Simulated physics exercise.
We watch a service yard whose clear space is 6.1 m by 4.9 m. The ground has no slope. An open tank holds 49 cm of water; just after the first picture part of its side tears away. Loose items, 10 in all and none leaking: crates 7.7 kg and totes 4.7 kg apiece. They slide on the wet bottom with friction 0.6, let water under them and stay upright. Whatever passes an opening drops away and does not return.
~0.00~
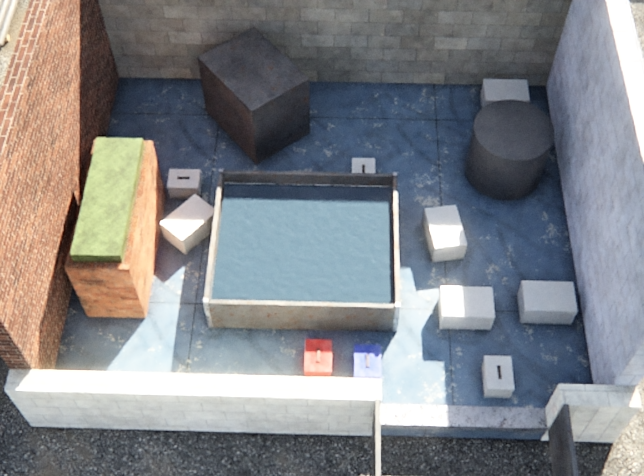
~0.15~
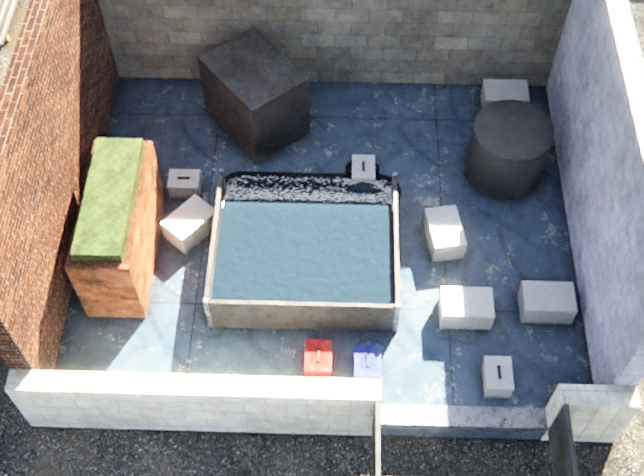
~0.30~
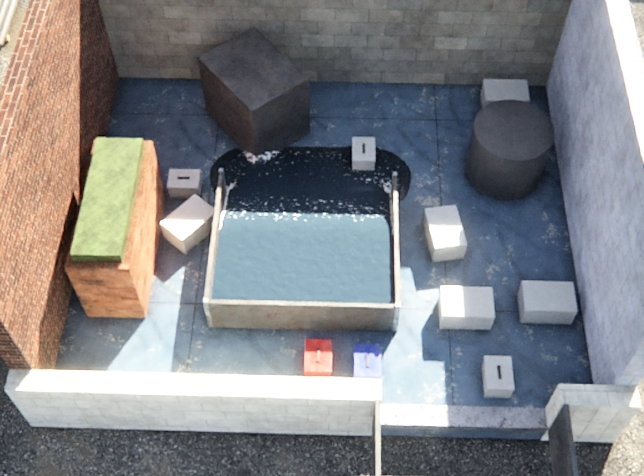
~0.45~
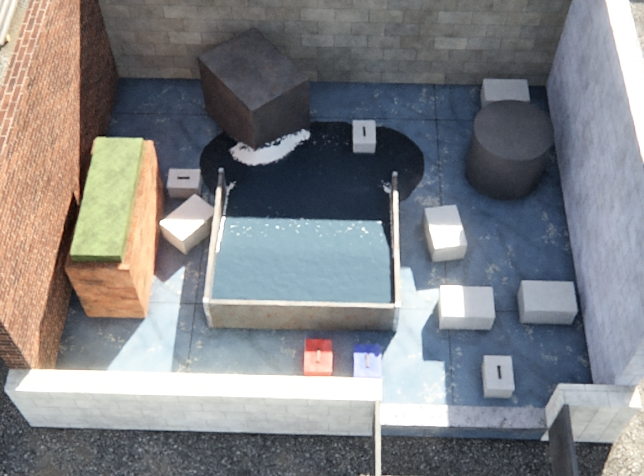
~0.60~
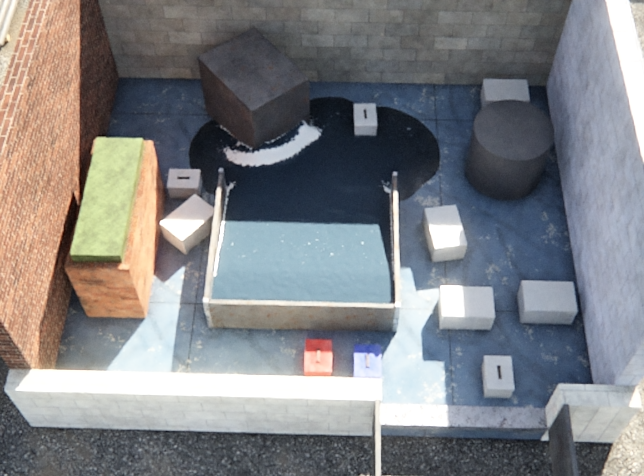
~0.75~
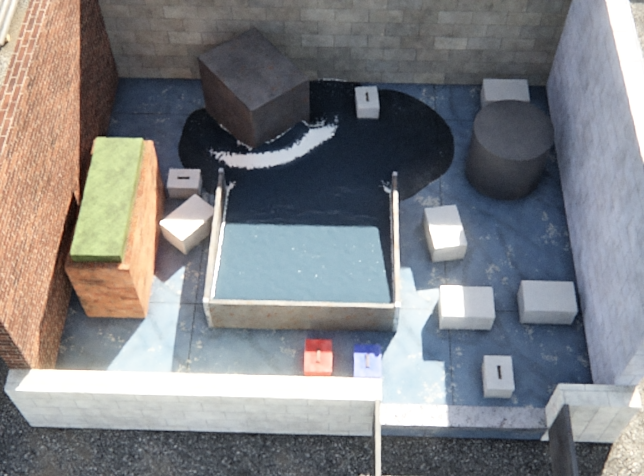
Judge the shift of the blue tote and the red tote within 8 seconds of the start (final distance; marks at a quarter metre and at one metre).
The blue tote stays put, the red tote stays put.
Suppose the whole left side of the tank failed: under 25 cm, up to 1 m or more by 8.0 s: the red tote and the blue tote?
Then the red tote gets carried off, the blue tote gets carried off.
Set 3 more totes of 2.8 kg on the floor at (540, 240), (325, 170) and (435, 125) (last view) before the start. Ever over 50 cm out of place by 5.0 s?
In turn: Over, past it, more.
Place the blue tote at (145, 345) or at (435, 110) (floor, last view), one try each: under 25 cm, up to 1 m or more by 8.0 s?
In turn: It stays put; it ends far away.
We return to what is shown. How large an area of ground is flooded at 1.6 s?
About 13 m2.
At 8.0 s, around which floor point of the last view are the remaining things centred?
Around (382, 287).
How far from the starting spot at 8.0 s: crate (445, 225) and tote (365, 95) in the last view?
In turn: 200 cm, 250 cm.
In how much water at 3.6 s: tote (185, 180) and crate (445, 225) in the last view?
About 2 and 0 cm.
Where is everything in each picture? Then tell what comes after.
In the first picture, the blue tote at (368, 361), on the bottom; the red tote at (318, 355) rests on the ground; 3.8 m2 under water; 0 of 10 have shifted.
In the second picture, the blue tote at (368, 361) rests on the ground; the red tote at (318, 355) rests on the ground; water covers 4.7 m2; 1 of 10 have shifted.
In the third picture, the blue tote at (368, 361) rests on the ground; the red tote at (318, 355) rests on the ground; water covers 5.8 m2; 1 of 10 have shifted.
In the fourth picture, the blue tote at (368, 361) rests on the ground; the red tote at (318, 355) rests on the ground; water covers 6.7 m2; 1 of 10 have shifted.
In the fifth picture, the blue tote at (368, 361), on the bottom; the red tote at (318, 355) rests on the ground; water covers 7.8 m2; 1 of 10 have shifted.
In the sixth picture, the blue tote at (368, 361) rests on the ground; the red tote at (318, 355), on the bottom; water covers 8.9 m2; 1 of 10 have shifted.
After 1.6 s the blue tote is near (368, 361), 0.0 m from its start, aground; the red tote is near (318, 355), 0.0 m from its start, aground; 0 of 10 are out; 1 afloat.
After 3.6 s the blue tote is near (368, 361), 0.0 m from its start, aground; the red tote is near (318, 355), 0.0 m from its start, aground; 0 of 10 are out; 2 afloat.
After 5.6 s the blue tote is near (368, 361), 0.0 m from its start, aground; the red tote is near (318, 355), 0.0 m from its start, aground; 1 of 10 are out; 3 afloat.
After 8.0 s the blue tote is near (368, 361), 0.0 m from its start, aground; the red tote is near (318, 355), 0.0 m from its start, aground; 2 of 10 are out; 5 afloat.
